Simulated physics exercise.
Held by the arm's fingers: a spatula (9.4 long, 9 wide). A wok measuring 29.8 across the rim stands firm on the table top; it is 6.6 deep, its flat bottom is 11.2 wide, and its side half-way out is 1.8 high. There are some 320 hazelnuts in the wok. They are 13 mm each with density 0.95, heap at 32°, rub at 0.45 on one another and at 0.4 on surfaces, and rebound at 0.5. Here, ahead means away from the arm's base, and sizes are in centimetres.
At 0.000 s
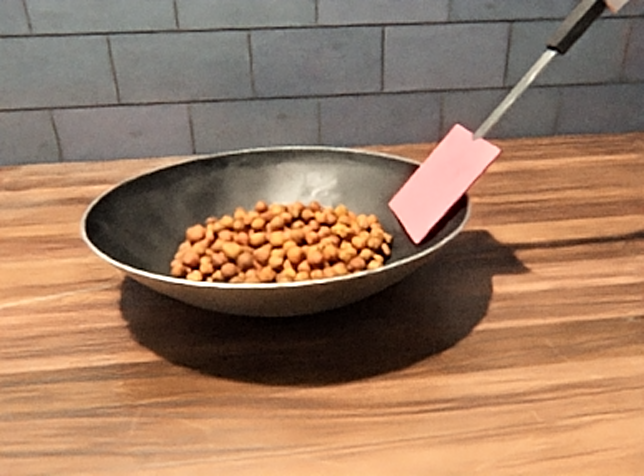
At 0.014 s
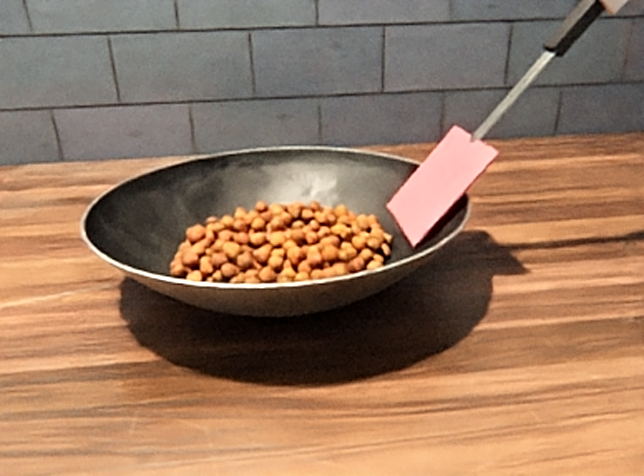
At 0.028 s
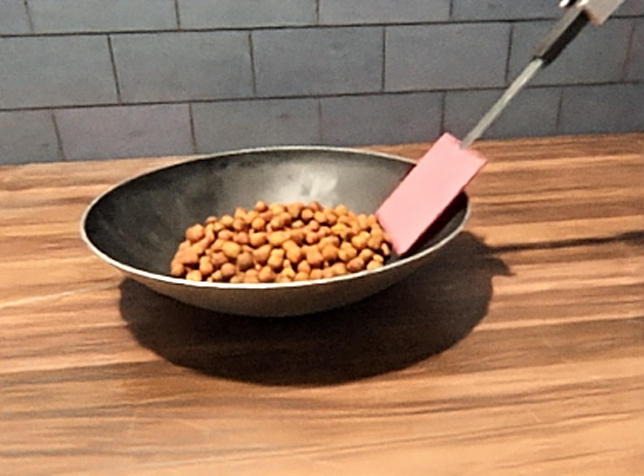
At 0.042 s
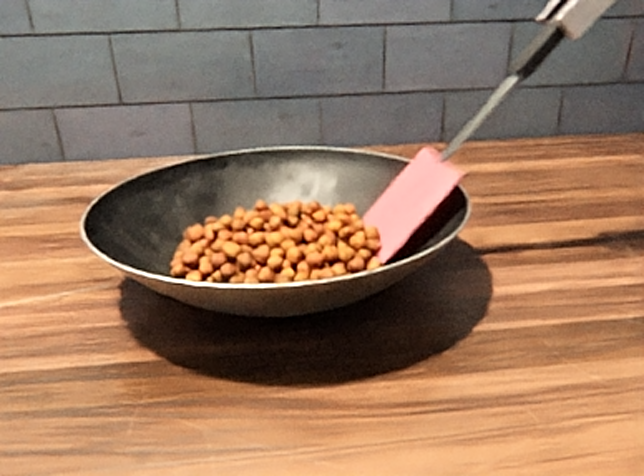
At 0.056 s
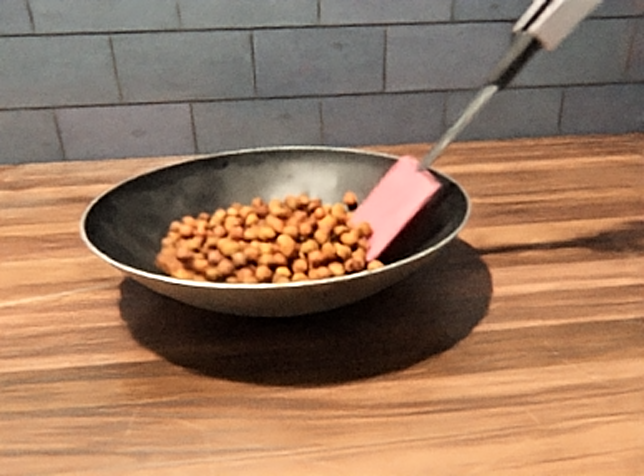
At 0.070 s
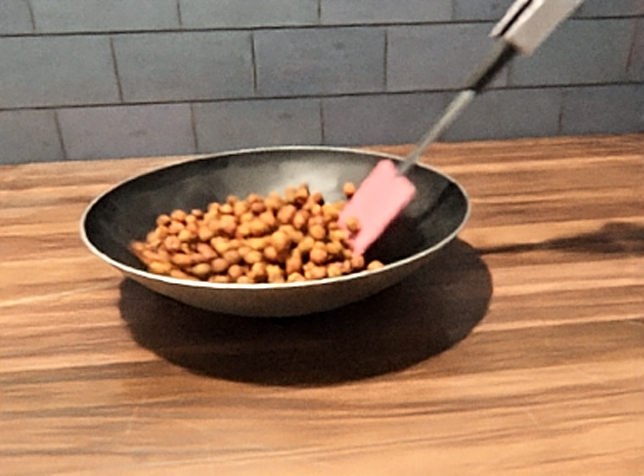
On a wood-grain table top before a grey tiled wall, a dark wok holds a heap of hazelnuts, with a pink spatula resting inside its right edge. Gripped from the upper right, the spatula slides down and left into the nuts, pushing the heap leftward and spreading it up the wok's left side.
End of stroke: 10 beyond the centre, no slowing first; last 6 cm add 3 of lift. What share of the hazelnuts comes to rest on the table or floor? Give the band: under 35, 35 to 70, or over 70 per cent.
35 to 70 per cent.
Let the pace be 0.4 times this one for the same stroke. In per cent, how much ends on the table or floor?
Around 15 percent would finish on the table or floor.
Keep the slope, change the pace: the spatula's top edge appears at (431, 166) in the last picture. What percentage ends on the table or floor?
30 %.
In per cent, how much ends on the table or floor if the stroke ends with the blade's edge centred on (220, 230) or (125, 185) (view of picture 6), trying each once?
The two tries give near 10 and near 45 in a hundred.
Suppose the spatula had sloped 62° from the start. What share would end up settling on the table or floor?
Around 45 in a hundred.
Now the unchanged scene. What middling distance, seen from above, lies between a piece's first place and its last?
Roughly 10 cm.
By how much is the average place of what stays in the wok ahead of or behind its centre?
I'd put it at roughly 3.0 cm toward the front.
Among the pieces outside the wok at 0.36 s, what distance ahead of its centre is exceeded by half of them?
I reckon roughly 26 centimetres.
By 0.10 s, sloping 50°, highest piece 7 above the table; 323 in the wok.
By 0.14 s, sloping 50°, highest piece 9 above the table; 321 in the wok, 2 on the blade or in flight.
By 0.36 s, sloping 50°, highest piece 27 above the table; 181 in the wok, 30 on the table or floor, 112 on the blade or in flight.
By 1.41 s, sloping 50°, highest piece 4 above the table; 181 in the wok, 142 on the table or floor.
Final count, 181 in the wok, 142 on the table or floor. That is 44 % on the table or floor.
